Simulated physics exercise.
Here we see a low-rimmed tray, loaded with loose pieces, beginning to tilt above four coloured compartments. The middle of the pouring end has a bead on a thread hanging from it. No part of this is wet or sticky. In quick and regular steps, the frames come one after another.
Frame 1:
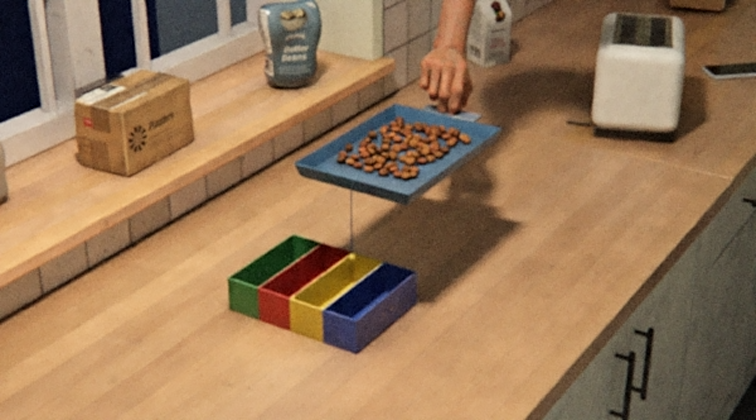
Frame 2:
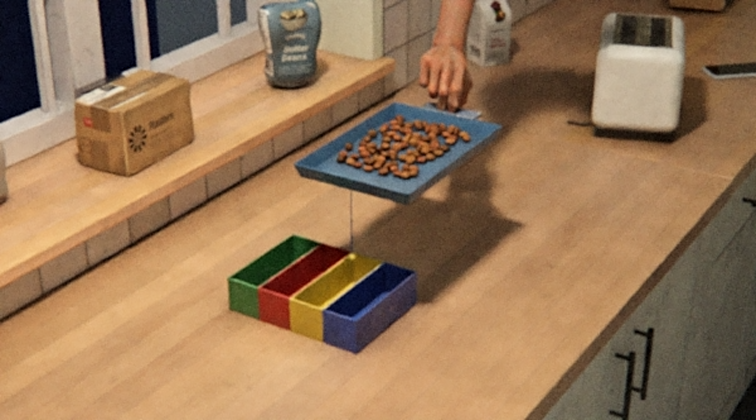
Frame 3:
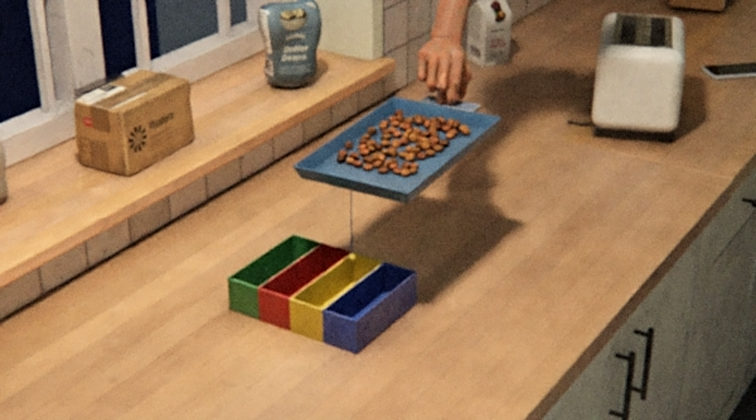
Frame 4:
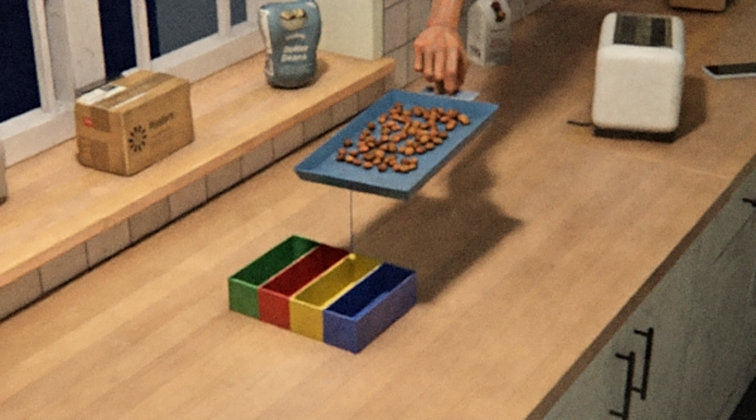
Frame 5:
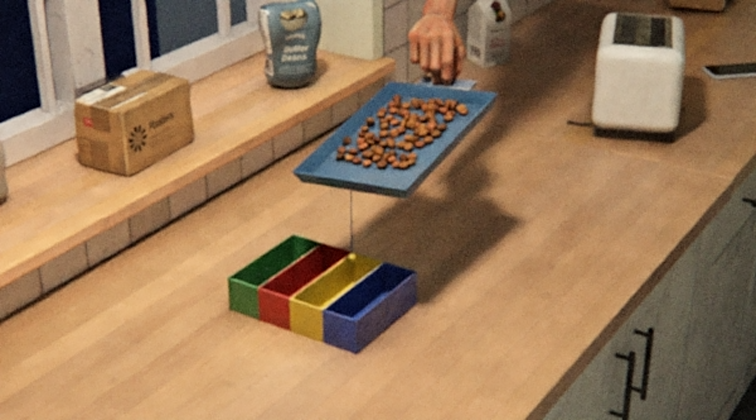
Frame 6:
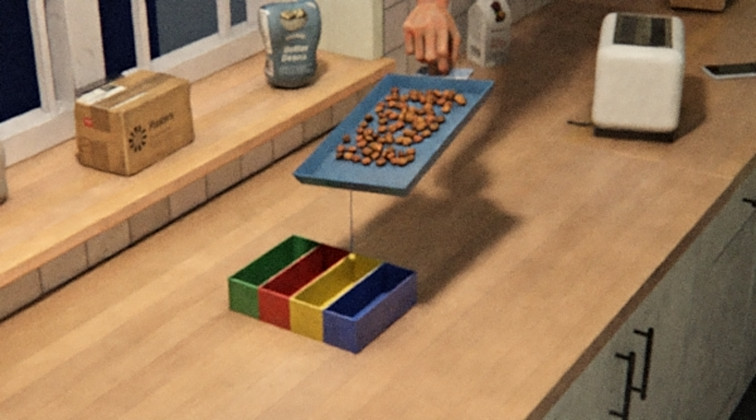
At first, a hand holds a blue tray of small brown pieces nearly level above green, red, yellow and blue compartments on a wooden counter, a thread hanging from its near edge. Then the hand slowly raises the far end, tilting the tray toward its near left corner, while the pieces barely shift.
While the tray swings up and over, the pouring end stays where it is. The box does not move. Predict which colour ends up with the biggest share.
The biggest share goes to green.
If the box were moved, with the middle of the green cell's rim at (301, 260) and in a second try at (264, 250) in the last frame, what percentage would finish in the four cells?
The first yields 80 per cent and the second 100 per cent.
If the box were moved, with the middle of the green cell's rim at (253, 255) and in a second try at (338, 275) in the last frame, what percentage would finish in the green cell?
You'd get 10 in a hundred the first time and 0 in a hundred the second.
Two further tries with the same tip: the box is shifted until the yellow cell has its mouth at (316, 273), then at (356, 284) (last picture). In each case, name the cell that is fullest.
In order of the tries: The cell in red and the green cell.
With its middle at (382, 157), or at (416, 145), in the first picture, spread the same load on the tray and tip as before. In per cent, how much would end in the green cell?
Estimates in order: 50 percent, 50 percent.
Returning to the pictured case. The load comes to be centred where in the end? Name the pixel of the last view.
Around (292, 285).
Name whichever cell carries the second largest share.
Second comes the red one.
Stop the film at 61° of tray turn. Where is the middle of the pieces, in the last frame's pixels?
Roughly (320, 169).
Soon after the last picture, tray tipped steeply; nearly all on the tray; a stray few in the green cell; a small part falling or outside the box.
A little later, tray tipped right over; about a quarter on the tray; about a third in the green cell; about a quarter in the red cell; a stray few in the yellow cell; a small part falling or outside the box.
Later still, tray tipped past a quarter turn; about half in the green cell; about a third in the red cell; a stray few in the yellow cell; a stray few falling or outside the box.
At rest, tray tipped past a quarter turn; about half in the green cell; about a third in the red cell; a stray few in the yellow cell; none in the blue cell; a stray few outside the box.
